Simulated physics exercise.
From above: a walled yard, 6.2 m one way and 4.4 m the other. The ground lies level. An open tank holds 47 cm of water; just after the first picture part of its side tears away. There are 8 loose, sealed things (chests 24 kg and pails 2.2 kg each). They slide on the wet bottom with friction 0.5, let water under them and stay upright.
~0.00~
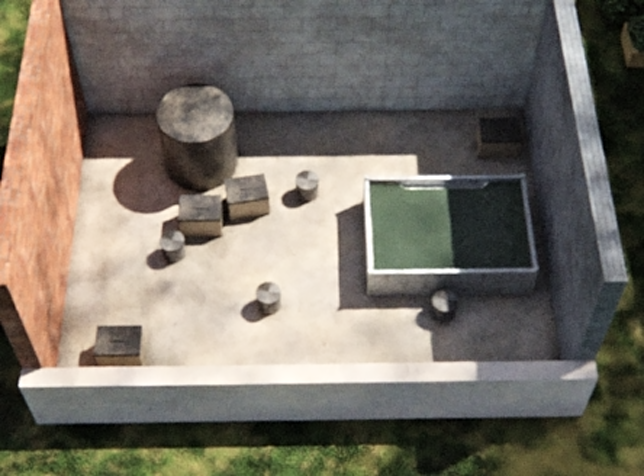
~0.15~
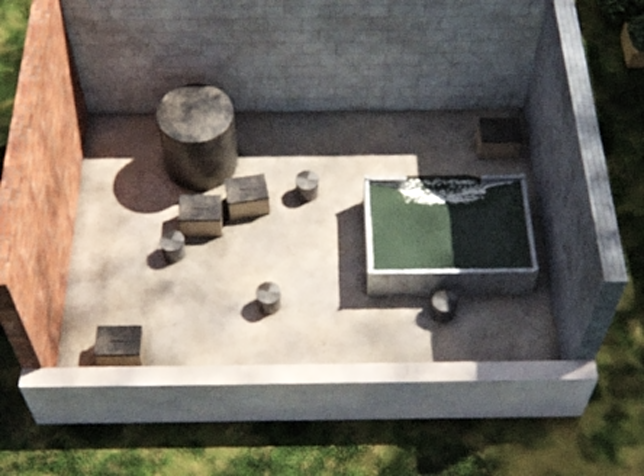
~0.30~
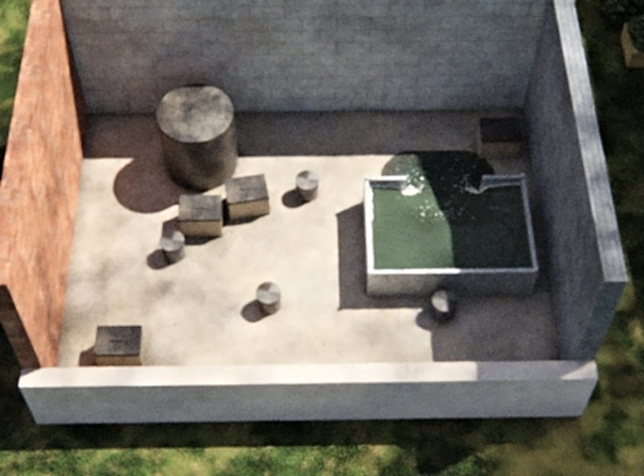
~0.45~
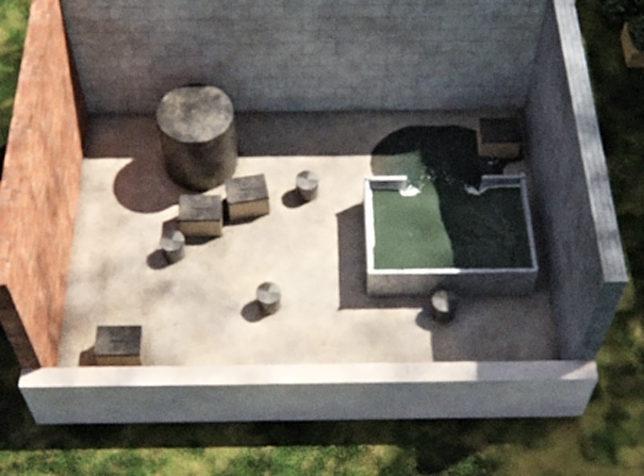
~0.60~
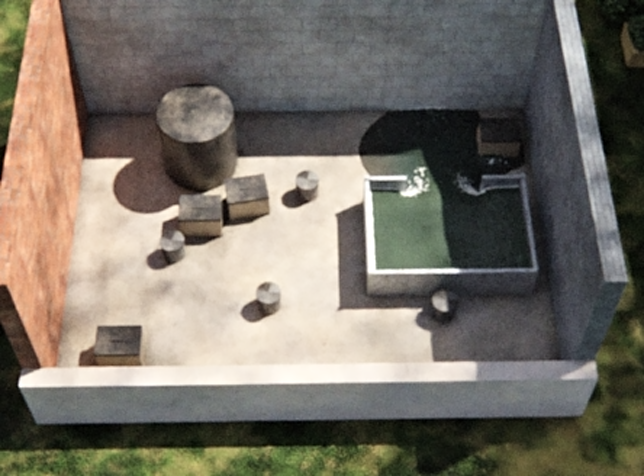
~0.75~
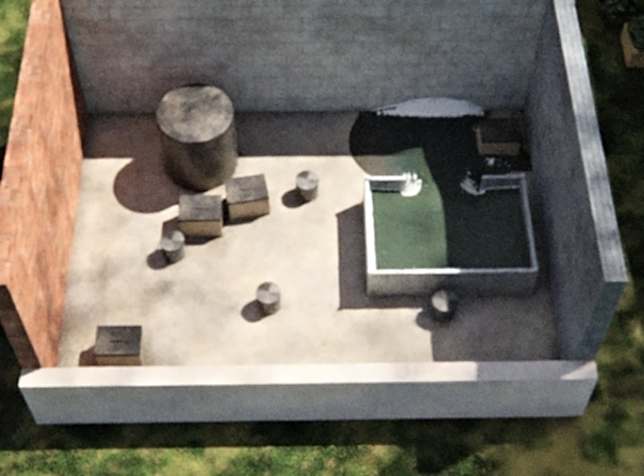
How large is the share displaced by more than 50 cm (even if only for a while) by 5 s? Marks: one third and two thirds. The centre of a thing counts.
Share: Under a third.
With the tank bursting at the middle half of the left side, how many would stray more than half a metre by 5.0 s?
In that case 4 of them.
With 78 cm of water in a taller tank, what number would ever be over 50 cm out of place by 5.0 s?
Then 3.
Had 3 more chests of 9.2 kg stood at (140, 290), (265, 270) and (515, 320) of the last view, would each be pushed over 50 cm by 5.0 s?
In that order: Short of it, short of it, short of it.
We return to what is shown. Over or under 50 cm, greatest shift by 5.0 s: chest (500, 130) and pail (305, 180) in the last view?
In turn: Past it, more.
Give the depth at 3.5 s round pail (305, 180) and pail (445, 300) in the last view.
About 2 and 0 cm.
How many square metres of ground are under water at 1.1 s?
About 6.0 m2.
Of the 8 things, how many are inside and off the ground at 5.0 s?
1 of them.
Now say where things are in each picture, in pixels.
The first frame shows a chest at (246, 188), on the bottom; a chest at (200, 207), on the bottom; 2.8 m2 under water; 0 of 8 have shifted.
The second frame shows a chest at (246, 188) rests on the ground; a chest at (200, 207), on the bottom; 3.3 m2 under water; 0 of 8 have shifted.
The third frame shows a chest at (246, 188), on the bottom; a chest at (200, 207), on the bottom; water covers 3.9 m2; 0 of 8 have shifted.
The fourth frame shows a chest at (246, 188), on the bottom; a chest at (200, 207) rests on the ground; water covers 4.6 m2; 0 of 8 have shifted.
The fifth frame shows a chest at (246, 188), on the bottom; a chest at (200, 207), on the bottom; 5.2 m2 under water; 0 of 8 have shifted.
The sixth frame shows a chest at (246, 188) rests on the ground; a chest at (200, 207), on the bottom; 5.4 m2 under water; 0 of 8 have shifted.
After 1.1 s 0 of 8 are over 50 cm from their spots; 0 afloat.
After 2.2 s 0 of 8 are over 50 cm from their spots; 1 afloat.
After 3.5 s 1 of 8 are over 50 cm from their spots; 1 afloat.
After 5.0 s 2 of 8 are over 50 cm from their spots, and 2 have been at some point; 1 afloat.
